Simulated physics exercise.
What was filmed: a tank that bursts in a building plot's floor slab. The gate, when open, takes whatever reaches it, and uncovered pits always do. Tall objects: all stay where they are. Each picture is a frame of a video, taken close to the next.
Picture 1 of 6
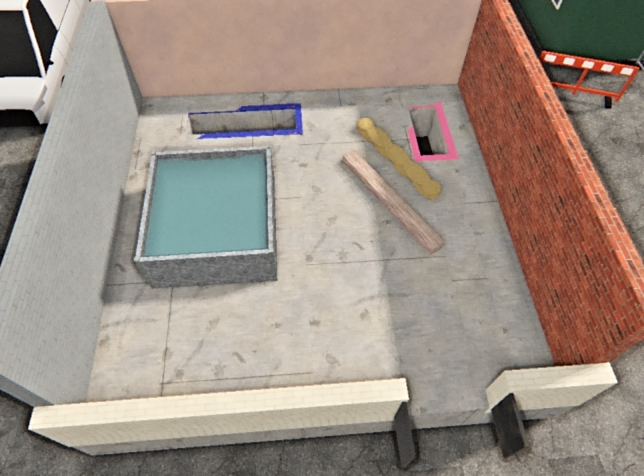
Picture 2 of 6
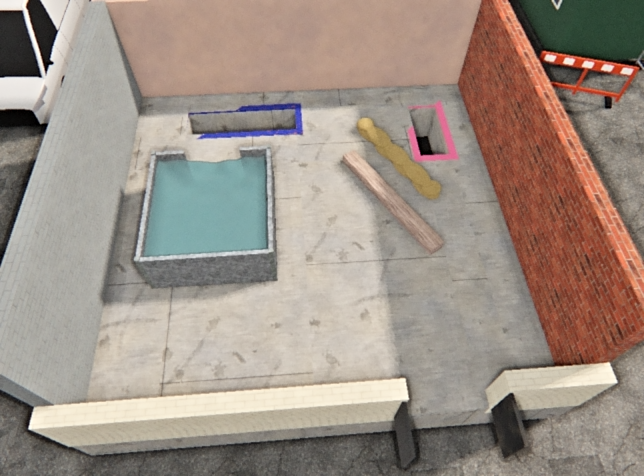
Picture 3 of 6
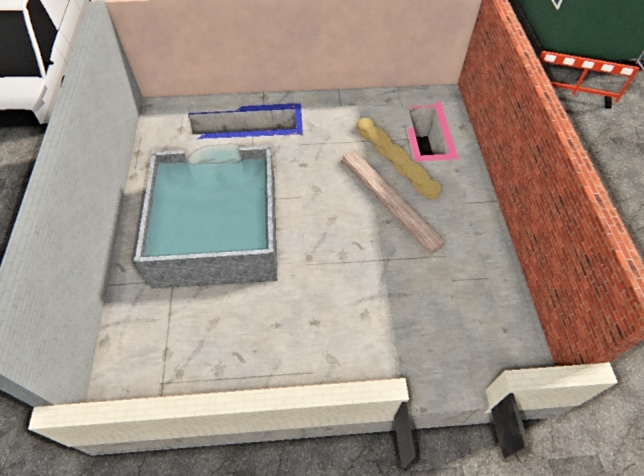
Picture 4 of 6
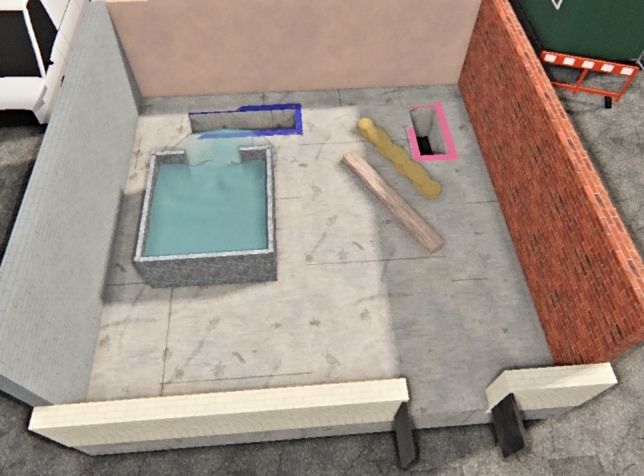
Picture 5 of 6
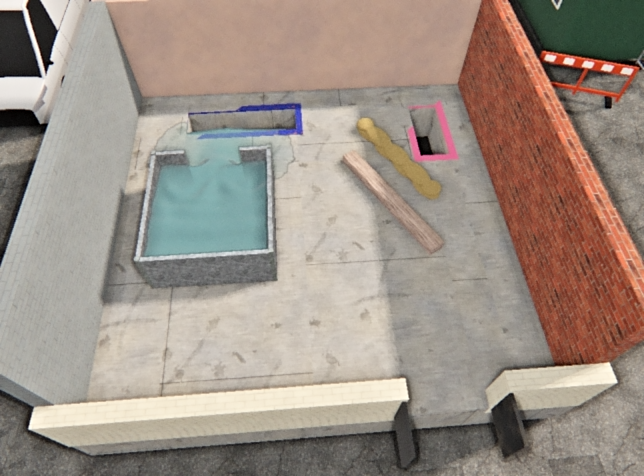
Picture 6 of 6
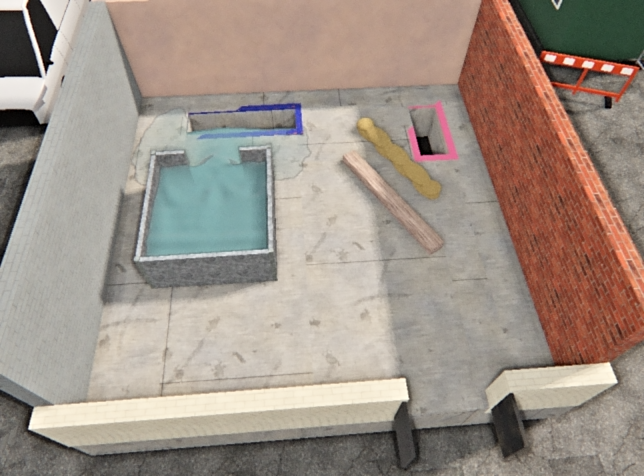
Water sits still in a grey open tank at the left of a walled concrete plot, seen from above by a fixed camera. A blue-edged pit lies behind the tank, a pink-edged pit, yellowish log and brown beam to the right, a red brick wall beyond. A gap opens in the tank's far side, and water pours through, reaches the blue-edged pit and spreads thinly sideways across the slab.
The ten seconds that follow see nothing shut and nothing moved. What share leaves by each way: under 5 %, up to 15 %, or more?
At the end, I'd say the gate drains very little - not reaching five per cent. I'd say the blue pit drains a lot - upwards of fifteen per cent. I'd say the pink pit drains very little - not reaching five per cent.
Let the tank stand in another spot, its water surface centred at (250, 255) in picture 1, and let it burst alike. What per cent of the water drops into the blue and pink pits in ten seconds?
Ten seconds on: Blue pit 55 percent, pink pit 8 percent.
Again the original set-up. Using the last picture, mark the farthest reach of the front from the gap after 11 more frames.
Roughly at (380, 92).
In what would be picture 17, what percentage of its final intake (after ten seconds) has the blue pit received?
It should be near 40 percent of the ten-second total.
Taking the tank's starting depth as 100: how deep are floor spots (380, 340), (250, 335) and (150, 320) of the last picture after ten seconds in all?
Respectively 0, 0 and 2 per cent.
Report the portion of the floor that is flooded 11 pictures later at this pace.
I'd say close to 15 per cent.
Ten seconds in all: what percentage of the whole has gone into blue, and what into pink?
About 70 %, then about 2 %.
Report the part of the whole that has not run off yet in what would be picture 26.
Estimate: Near 58 %.
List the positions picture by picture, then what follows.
In the first frame, still water in the open tank at (209, 202).
In the second frame, water pours out on the open tank's far side and has run to a hidden place.
In the third frame, the front is at (237, 147), out from the gap on the open tank's far side.
In the fourth frame, the front is at (250, 132), out from the gap on the open tank's far side.
In the fifth frame, water pours out on the open tank's far side and has run to (180, 126).
In the sixth frame, the front is at (172, 113), out from the gap on the open tank's far side.
A moment on, water covers 10 % of the floor; the gate 0 %, the blue pit 17 %, the pink pit 0 %.
Next, water covers 15 % of the floor; the gate 0 %, the blue pit 29 %, the pink pit 0 %.
Then, water covers 20 % of the floor; the gate 0 %, the blue pit 43 %, the pink pit 0 %.
Later, water covers 25 % of the floor; the gate 0 %, the blue pit 59 %, the pink pit 1 %.
In the end, water covers 25 % of the floor; the gate 0 %, the blue pit 71 %, the pink pit 2 %.
